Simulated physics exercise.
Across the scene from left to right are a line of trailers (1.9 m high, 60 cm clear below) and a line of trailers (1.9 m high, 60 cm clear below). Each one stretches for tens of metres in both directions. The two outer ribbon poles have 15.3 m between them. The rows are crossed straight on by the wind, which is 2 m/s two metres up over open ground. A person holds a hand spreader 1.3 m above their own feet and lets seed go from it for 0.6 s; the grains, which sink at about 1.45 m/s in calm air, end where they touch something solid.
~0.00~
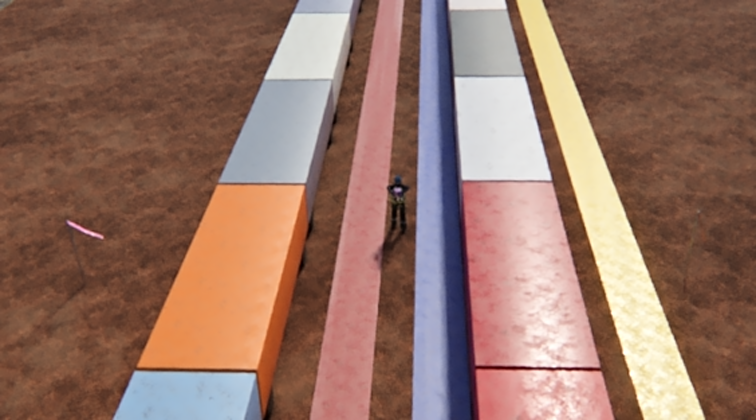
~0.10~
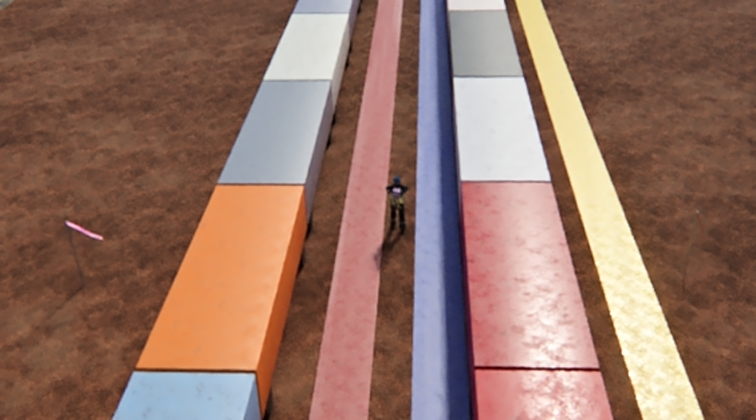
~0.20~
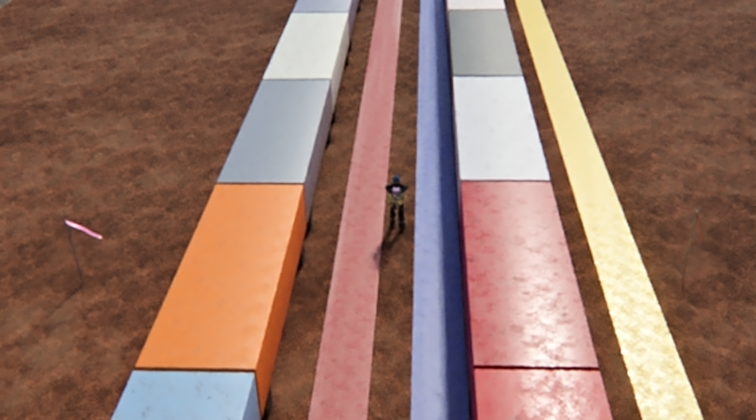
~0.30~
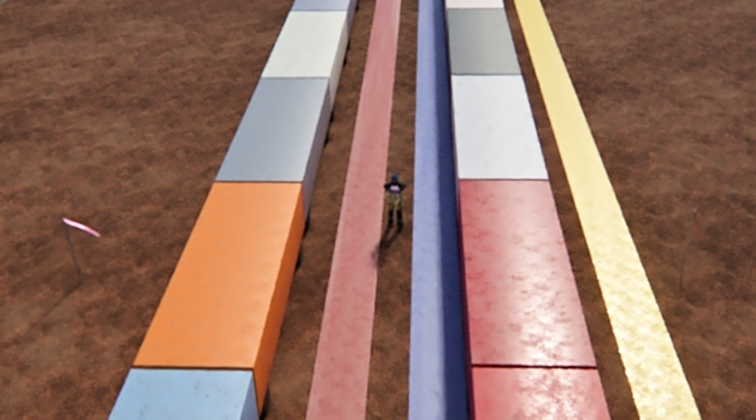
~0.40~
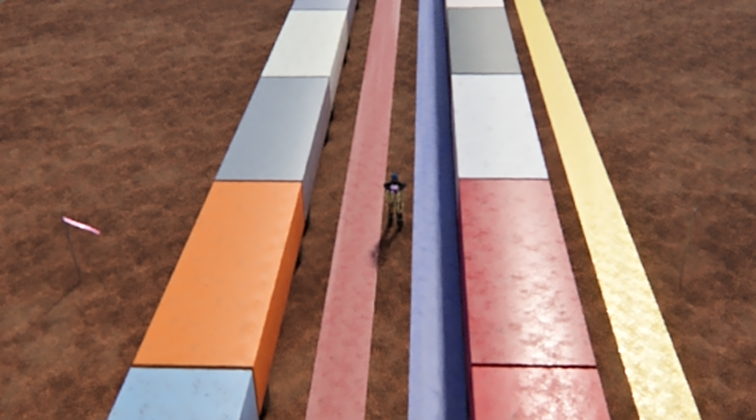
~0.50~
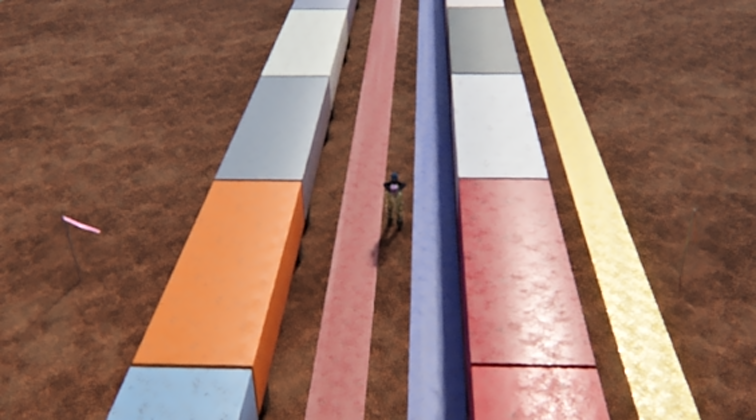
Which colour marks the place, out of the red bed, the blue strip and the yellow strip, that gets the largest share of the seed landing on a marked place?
Blue.
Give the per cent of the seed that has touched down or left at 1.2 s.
Estimate: Some 30 percent.
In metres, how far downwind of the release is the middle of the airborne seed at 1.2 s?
0.5 m.
After 1.2 s, 30 % is no longer flying here, and 0 % lies on the red bed, 0 % on the yellow strip and 6 % on the blue strip; the middle of what still flies is 0.4 m above the low ground, near (405, 225).
After 2.0 s, 95 % is no longer flying here, and 0 % lies on the red bed, 0 % on the yellow strip and 42 % on the blue strip.
After 3.5 s, 100 % is no longer flying here, and 0 % lies on the red bed, 0 % on the yellow strip and 47 % on the blue strip.
After 8.0 s, 100 % is no longer flying here, and 0 % lies on the red bed, 0 % on the yellow strip and 47 % on the blue strip.
After 45.0 s, 100 % is no longer flying here, and 0 % lies on the red bed, 0 % on the yellow strip and 47 % on the blue strip.
